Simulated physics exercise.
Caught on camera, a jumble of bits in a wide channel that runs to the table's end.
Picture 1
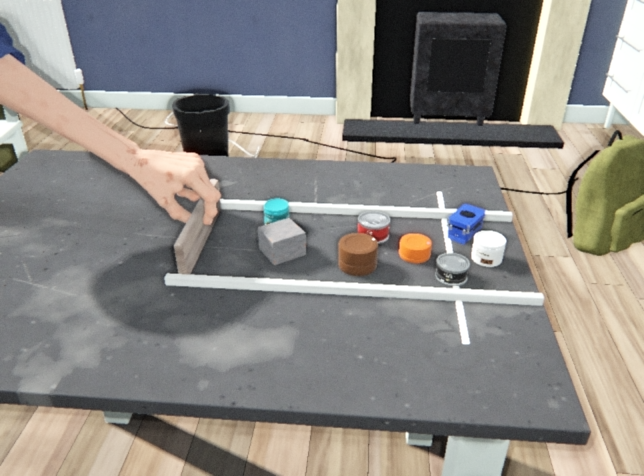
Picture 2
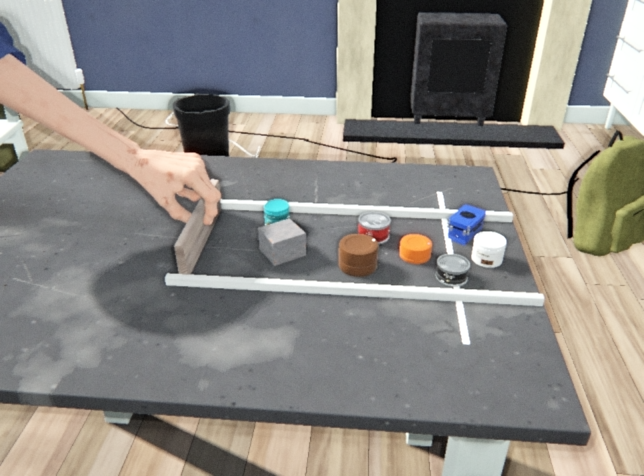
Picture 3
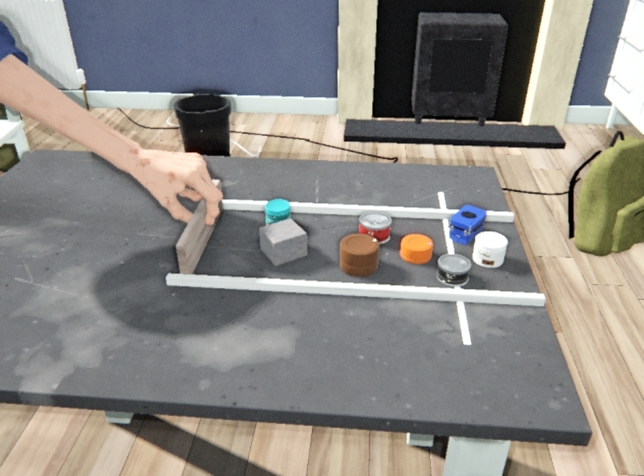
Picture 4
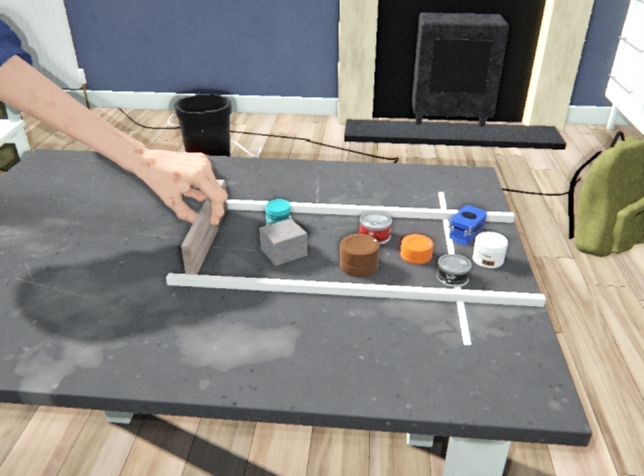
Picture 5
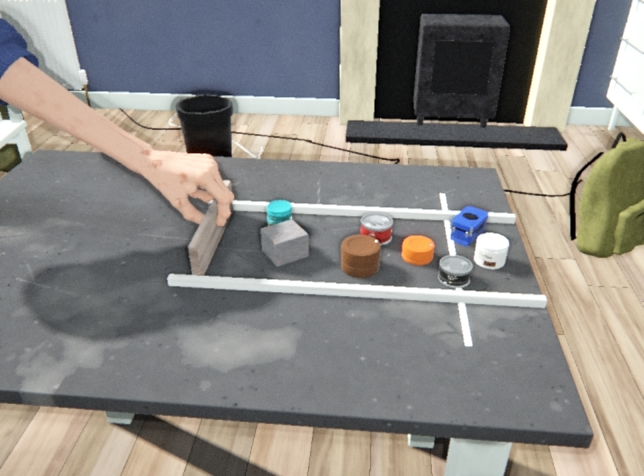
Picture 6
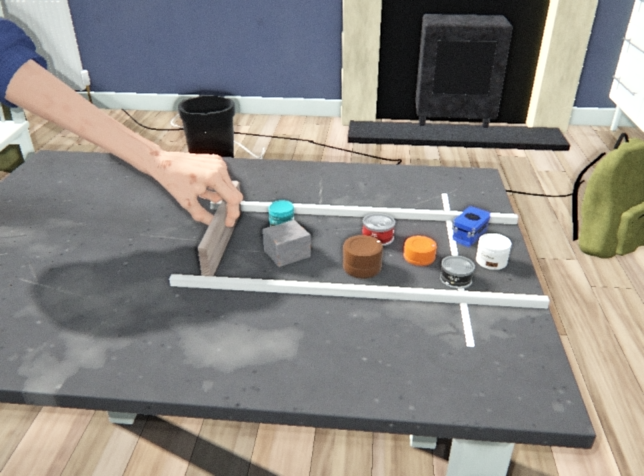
A hand slides an upright board slightly right between white rails, towards several small objects.
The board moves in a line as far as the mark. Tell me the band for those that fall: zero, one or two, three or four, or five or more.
The number that fall off is one or two.
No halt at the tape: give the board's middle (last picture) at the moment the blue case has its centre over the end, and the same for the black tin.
Near (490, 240) and (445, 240).
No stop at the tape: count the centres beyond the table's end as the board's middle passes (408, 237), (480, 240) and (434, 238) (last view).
Place by place, 0, 3 and 0.
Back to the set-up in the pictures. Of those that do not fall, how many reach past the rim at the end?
The number is 1.
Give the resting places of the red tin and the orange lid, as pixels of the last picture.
The red tin at (470, 237), the orange lid at (500, 248).
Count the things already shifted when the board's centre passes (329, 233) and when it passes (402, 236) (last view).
First 3, then 6.
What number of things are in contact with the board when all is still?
3 of them.
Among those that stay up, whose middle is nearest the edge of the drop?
It is the white tub.
Soon after, none off yet; white tub at rest near (494, 252); blue case at rest near (471, 226); black tin at rest near (457, 272).
After that, none off yet; white tub at rest near (494, 252); blue case at rest near (471, 226); black tin displaced well along near (511, 278).
In the end, the number that fall off is one or two; gone, black tin.
